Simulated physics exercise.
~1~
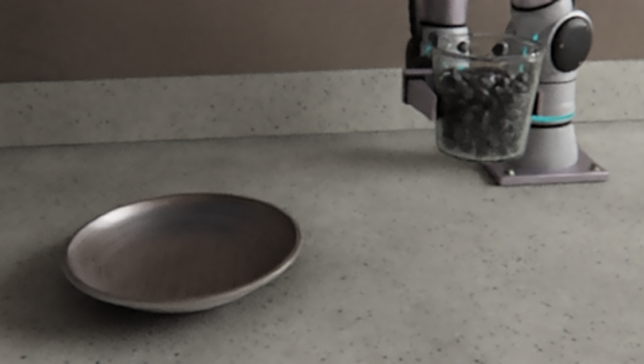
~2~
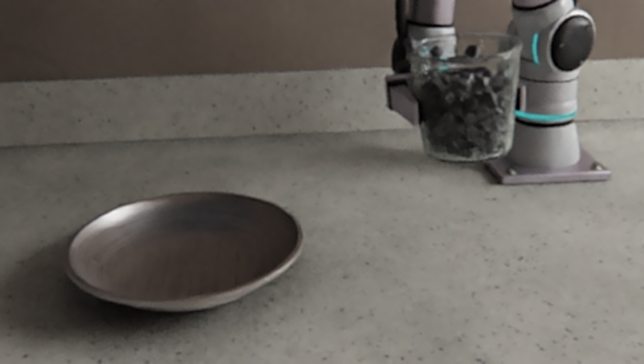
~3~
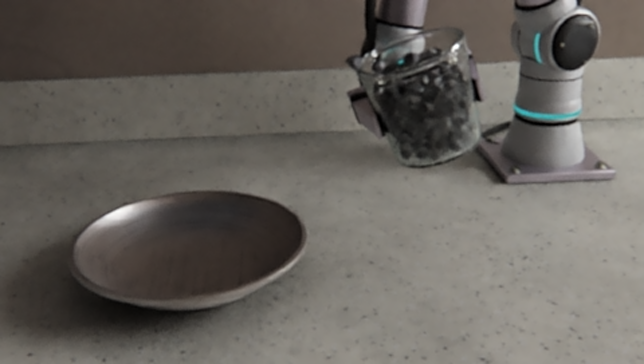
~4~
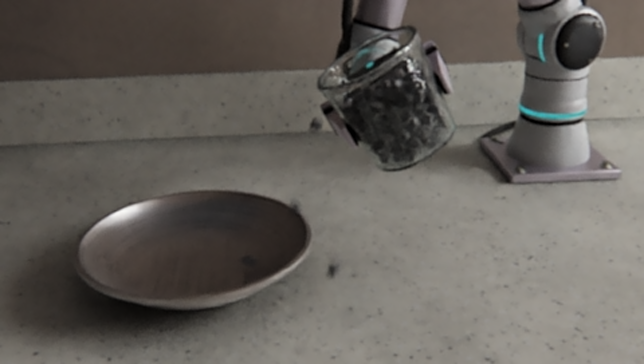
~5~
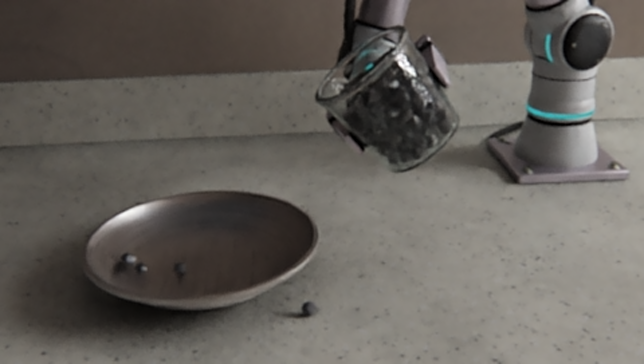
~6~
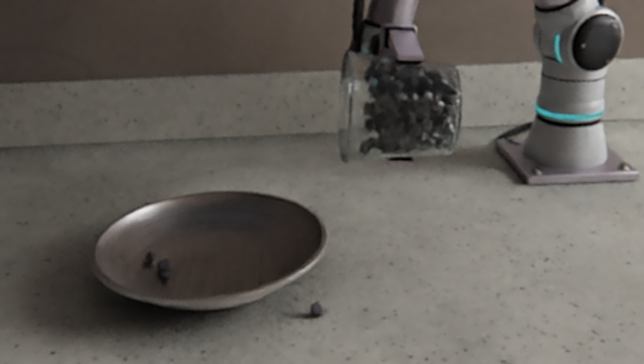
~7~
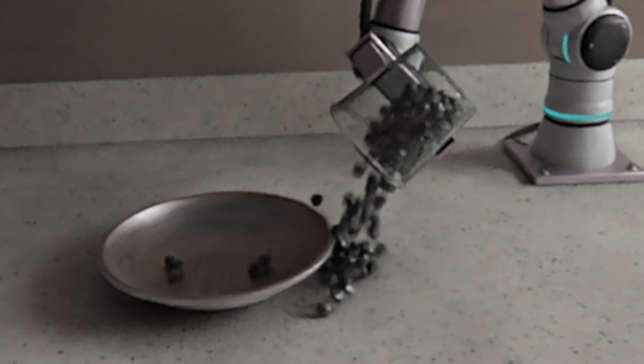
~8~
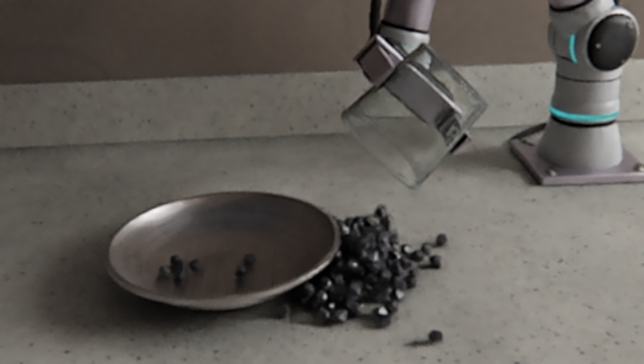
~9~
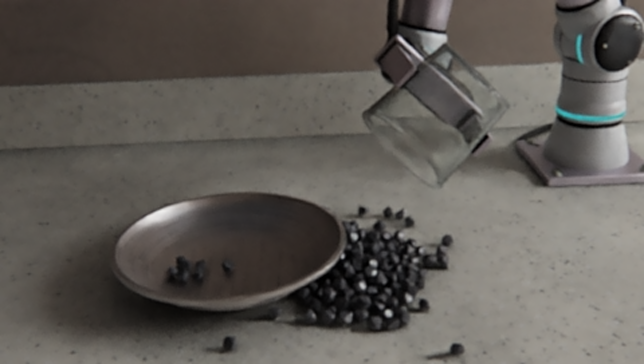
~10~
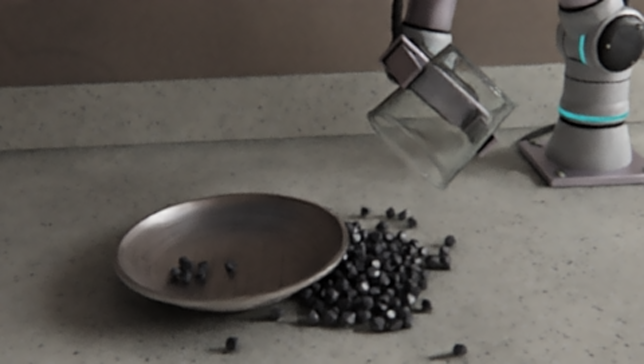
The clip shows a robot arm moving a clear cup of small dark pebbles left toward a shallow bowl on a speckled counter, then tipping it over. A few pebbles land in the bowl, but most spill into a pile beside it, and the emptied cup stays overturned above the counter.
